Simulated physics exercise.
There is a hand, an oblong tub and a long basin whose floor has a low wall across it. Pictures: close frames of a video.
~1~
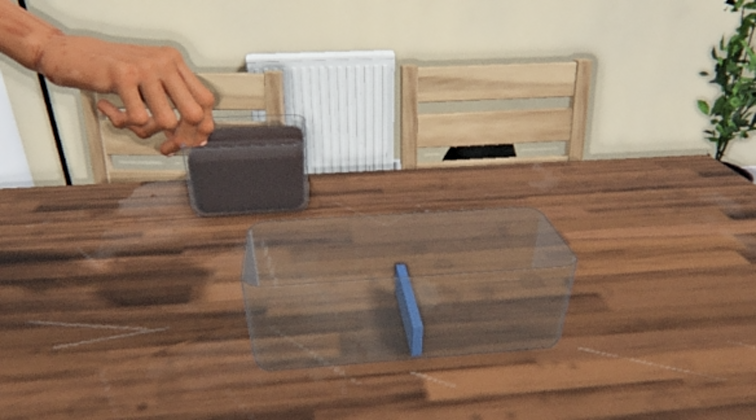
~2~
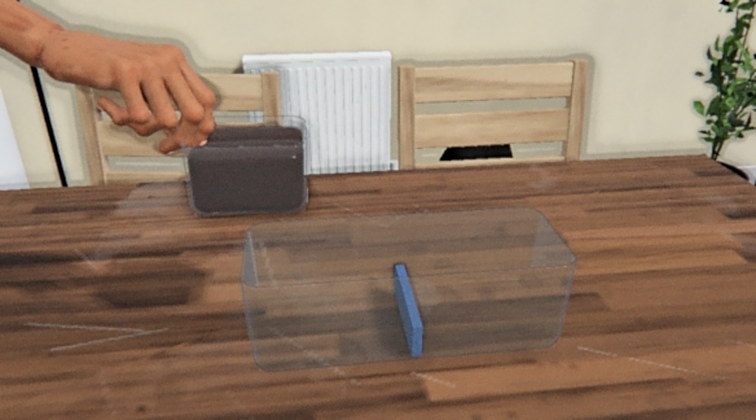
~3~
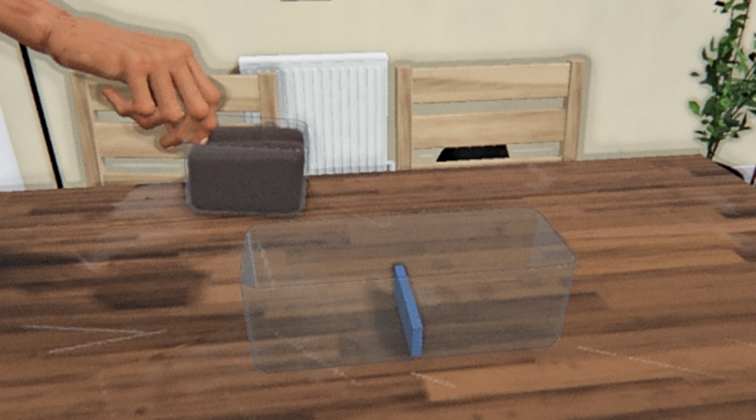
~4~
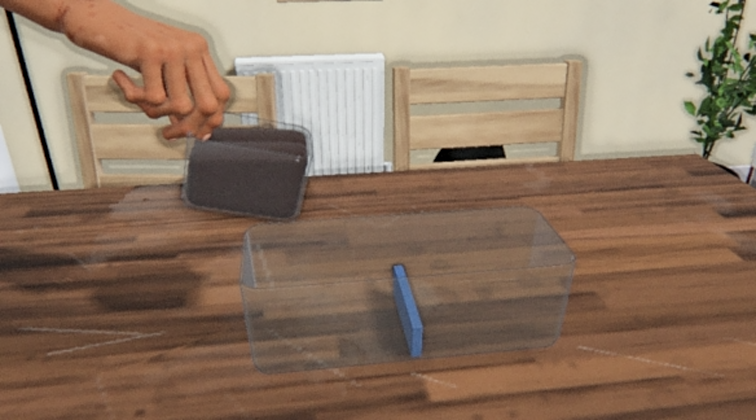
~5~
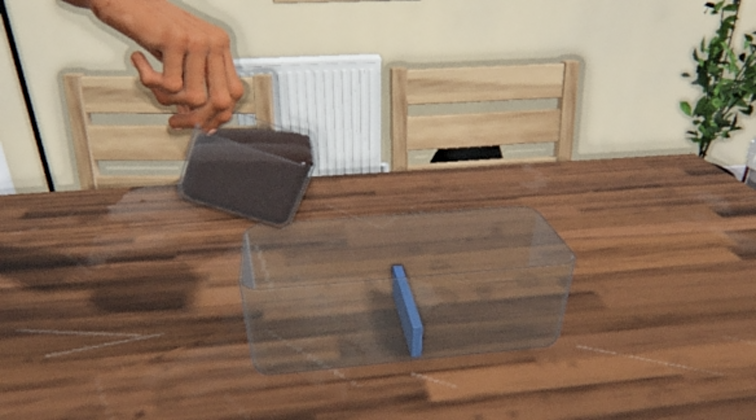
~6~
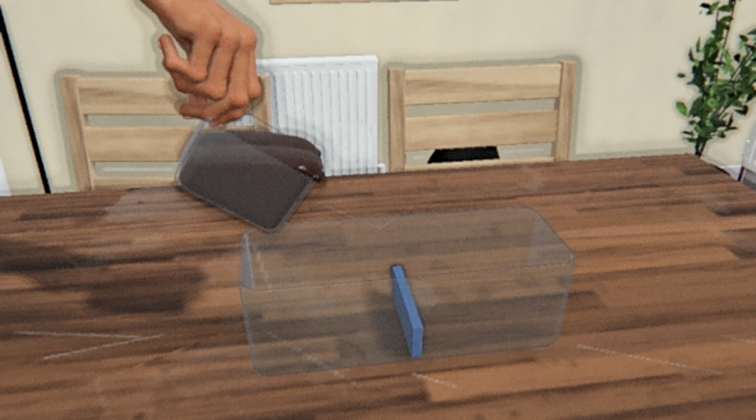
A hand at the upper left holds a clear tub of dark brown contents upright above a wooden table, behind a long transparent basin with a low blue wall across its floor. The hand gradually tilts the tub to the right, and the dark contents shift until a little bulges past its lower edge.
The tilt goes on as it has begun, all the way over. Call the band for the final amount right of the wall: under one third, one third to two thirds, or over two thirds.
Band: Under one third.
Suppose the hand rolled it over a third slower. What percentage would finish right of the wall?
It comes to some 5 in a hundred.
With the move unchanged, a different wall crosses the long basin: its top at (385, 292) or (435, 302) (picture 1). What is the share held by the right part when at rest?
Try 1: Some 10 %; try 2: 20 %.
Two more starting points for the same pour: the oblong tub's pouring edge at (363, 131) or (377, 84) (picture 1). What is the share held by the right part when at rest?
First try: Near 55 percent; second try: Near 75 percent.
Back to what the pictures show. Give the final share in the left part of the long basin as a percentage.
It is close to 90 per cent.
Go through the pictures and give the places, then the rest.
The first frame shows tilt 0°; pouring edge (304, 130); surface from (192, 142) to (303, 137); the long basin's rim runs from (246, 254) to (558, 235); the wall's top is at (408, 294).
The second frame shows tilt 2°; pouring edge (305, 132); surface from (192, 142) to (303, 138).
The third frame shows tilt 6°; pouring edge (307, 137); surface from (192, 141) to (305, 140).
The fourth frame shows tilt 14°; pouring edge (310, 144); surface from (193, 142) to (307, 141).
The fifth frame shows tilt 24°; pouring edge (312, 155); surface from (193, 145) to (313, 145); 1 per cent is over the edge.
The sixth frame shows tilt 35°; pouring edge (312, 167); surface from (188, 149) to (314, 157); 5 per cent is over the edge.
A moment on, the oblong tub is tipped right over and 23 per cent is still to pour, 47 is left of the wall and 0 right of it.
Next, the oblong tub is tipped right over and 3 per cent is still to pour, 87 is left of the wall and 3 right of it.
Then the oblong tub is tipped right over and 0 per cent is still to pour, 89 is left of the wall and 10 right of it.
Later the oblong tub is tipped right over and 0 per cent is still to pour, 89 is left of the wall and 10 right of it.
In the end 89 per cent lies left of the wall, 10 right of it and 1 outside.
